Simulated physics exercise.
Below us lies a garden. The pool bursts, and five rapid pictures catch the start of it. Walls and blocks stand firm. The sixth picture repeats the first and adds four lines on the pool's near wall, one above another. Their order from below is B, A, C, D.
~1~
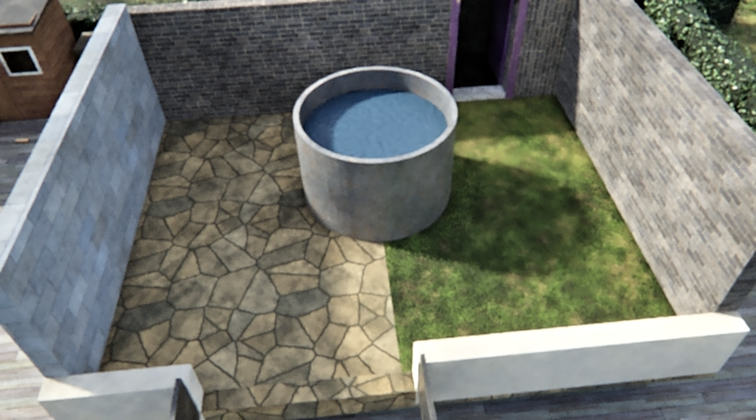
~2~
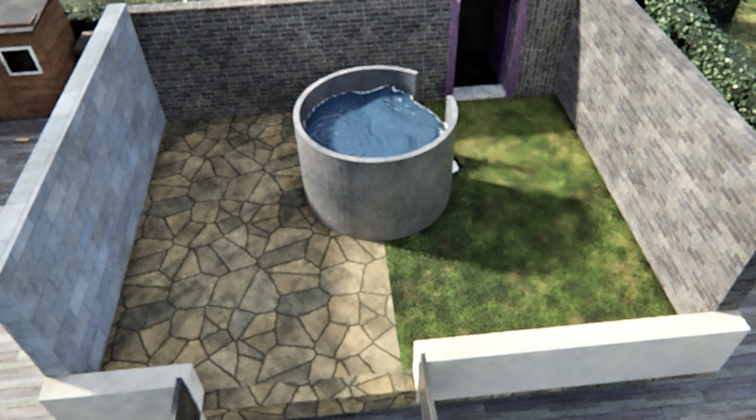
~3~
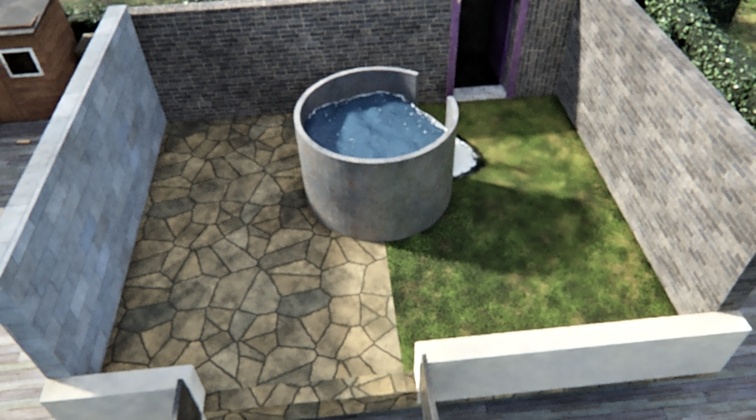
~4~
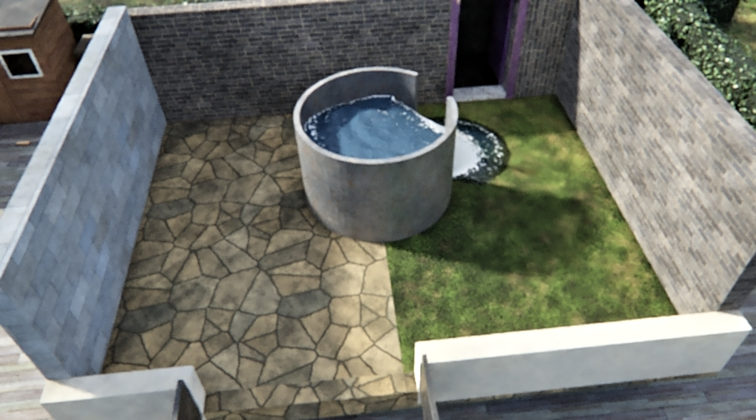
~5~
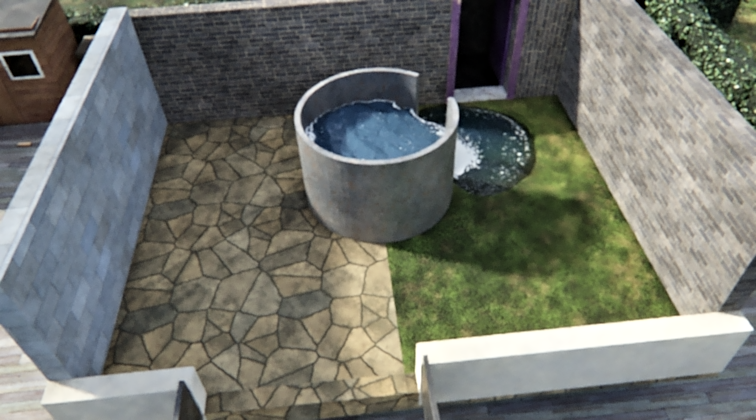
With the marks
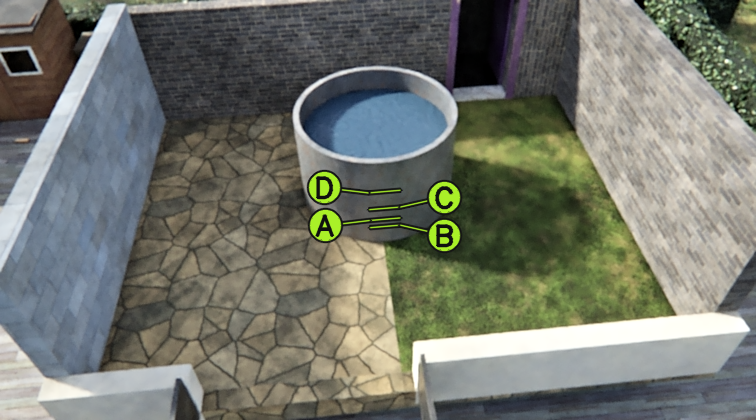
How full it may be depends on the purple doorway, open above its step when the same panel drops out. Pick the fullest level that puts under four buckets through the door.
That is mark A.
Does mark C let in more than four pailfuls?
Yes.
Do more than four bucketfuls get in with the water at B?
No, not at all.
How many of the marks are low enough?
Two of them.
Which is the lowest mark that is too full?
C it is.
On the marked copy, A at (385, 219); B at (385, 226); C at (384, 208); D at (384, 191); from the bottom up B, A, C, D.
With A, a splash gets over, under a bucket.
With B, nothing gets over.
With C, about 8 bucketfuls get in.
With D, dozens of bucketfuls pour in.
